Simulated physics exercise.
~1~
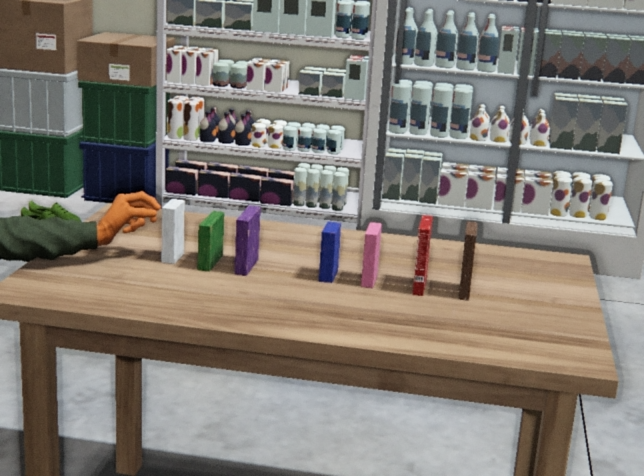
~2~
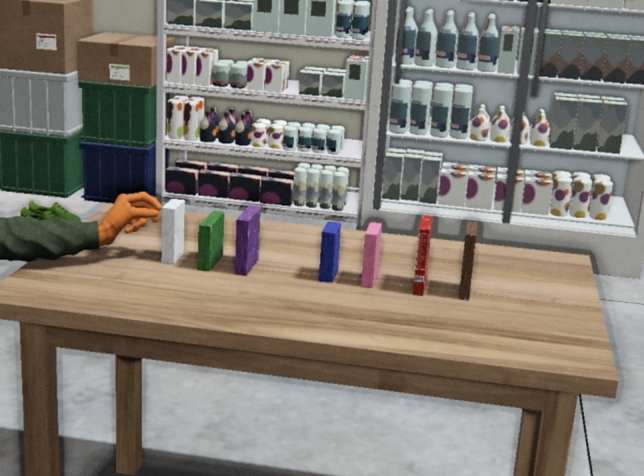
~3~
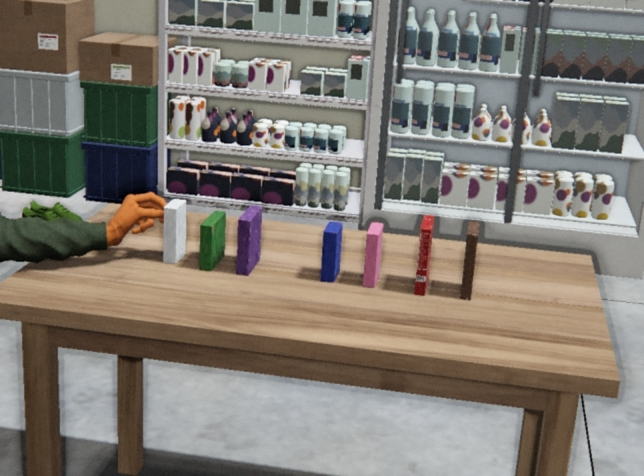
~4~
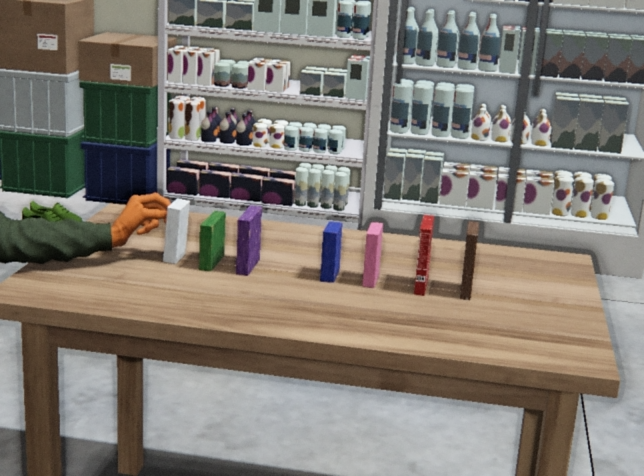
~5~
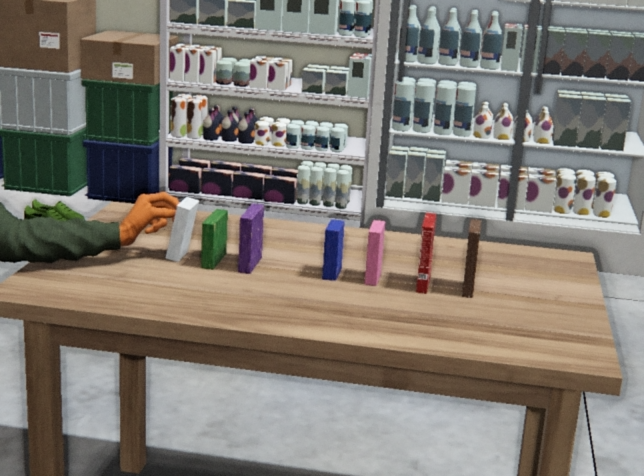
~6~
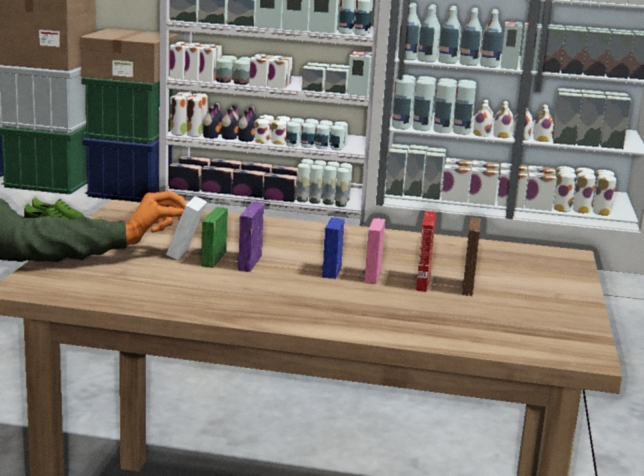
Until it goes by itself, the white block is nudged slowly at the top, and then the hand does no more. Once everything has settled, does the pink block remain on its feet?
My forecast is that it never goes down.
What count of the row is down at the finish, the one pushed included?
Count: 3.
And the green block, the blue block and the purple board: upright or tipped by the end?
At the end the green block has fallen, the blue block is standing, and the purple board has fallen.
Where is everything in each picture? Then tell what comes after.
In the first picture, pink block (372, 255); red packet (423, 255).
In the second picture, purple board (248, 240); blue block (330, 252).
In the third picture, red packet (424, 255); green block (213, 241).
In the fourth picture, white block 4° over; purple board (249, 240); blue block (332, 252).
In the fifth picture, white block 12° over; red packet (426, 253); green block (215, 239).
In the sixth picture, white block 20° over; pink block (375, 251); purple board (251, 236).
Then, 0.40 s on from there, white block 65° over; green block turned 52° from how it was put; purple board turned 27° from how it was put.
Then, 0.70 s on from there, white block 74° over; purple board on its side; green block on its side.
In the end, toppled on the table, green block and purple board; the other 3 unmoved. At the end, from the last picture's camera, pink block near (375, 251).
